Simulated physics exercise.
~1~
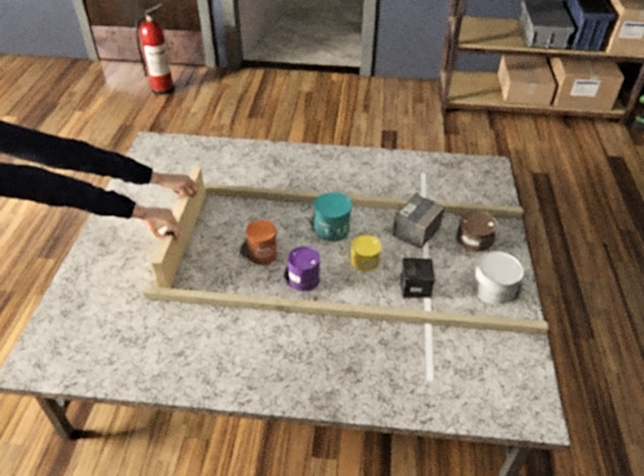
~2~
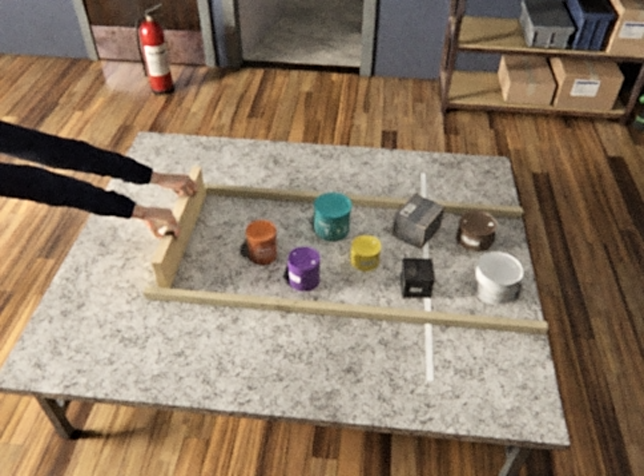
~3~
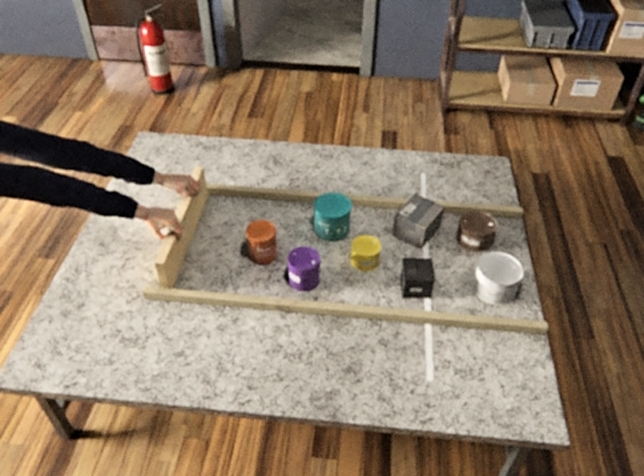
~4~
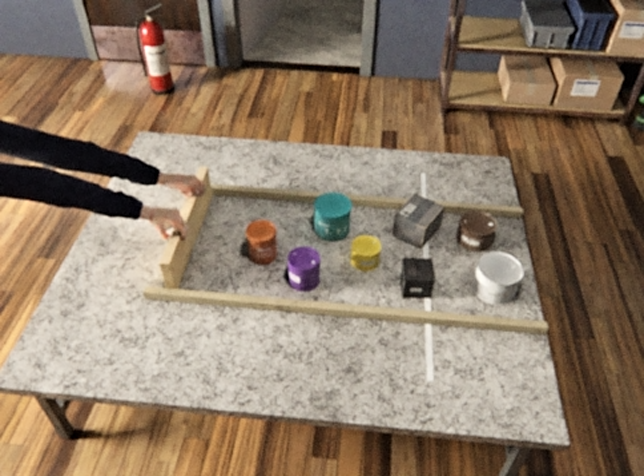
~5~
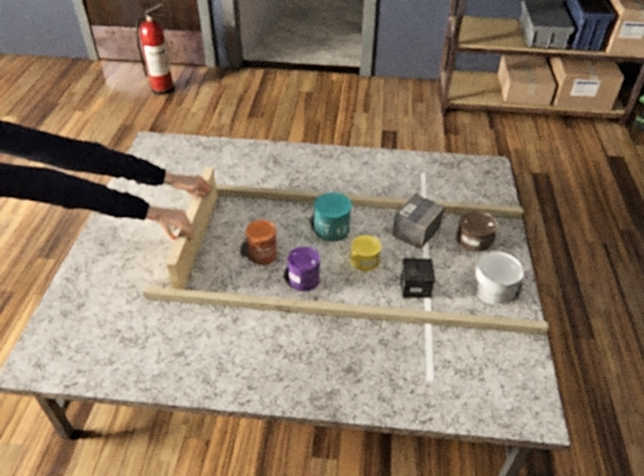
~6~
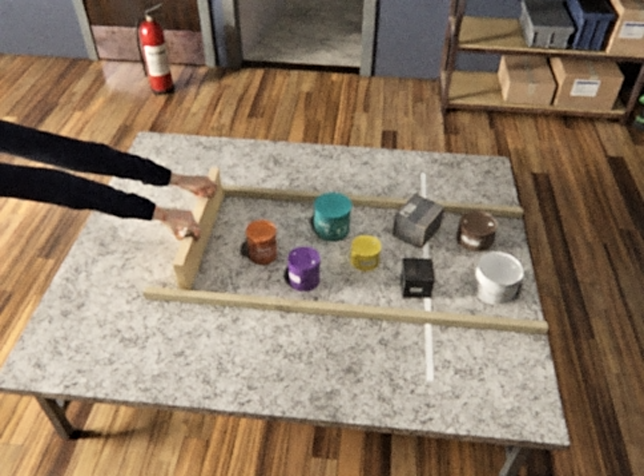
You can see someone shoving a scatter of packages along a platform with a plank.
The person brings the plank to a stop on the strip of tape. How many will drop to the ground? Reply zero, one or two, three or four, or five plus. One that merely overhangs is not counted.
Zero.
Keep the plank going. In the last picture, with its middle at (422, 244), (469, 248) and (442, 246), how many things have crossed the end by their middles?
Respectively, 0, 2 and 1.
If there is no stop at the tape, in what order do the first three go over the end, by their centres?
Sequence: The brown canister, the white canister, the grey parcel.
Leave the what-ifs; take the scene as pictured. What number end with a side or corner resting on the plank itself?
Count recorded: 3.
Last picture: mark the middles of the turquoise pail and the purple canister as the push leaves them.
The turquoise pail settles near (446, 227); as for the purple canister, near (445, 281).
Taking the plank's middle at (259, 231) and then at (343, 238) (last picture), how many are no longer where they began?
At the first point the count is 1, at the second it's 4.
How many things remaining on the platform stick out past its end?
I make it 1.
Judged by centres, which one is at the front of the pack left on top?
Brown canister - nearest.
A little later, none off yet; white canister at rest near (497, 278); brown canister at rest near (476, 231); grey parcel at rest near (418, 221).
When it is over, the number that fall off is zero.
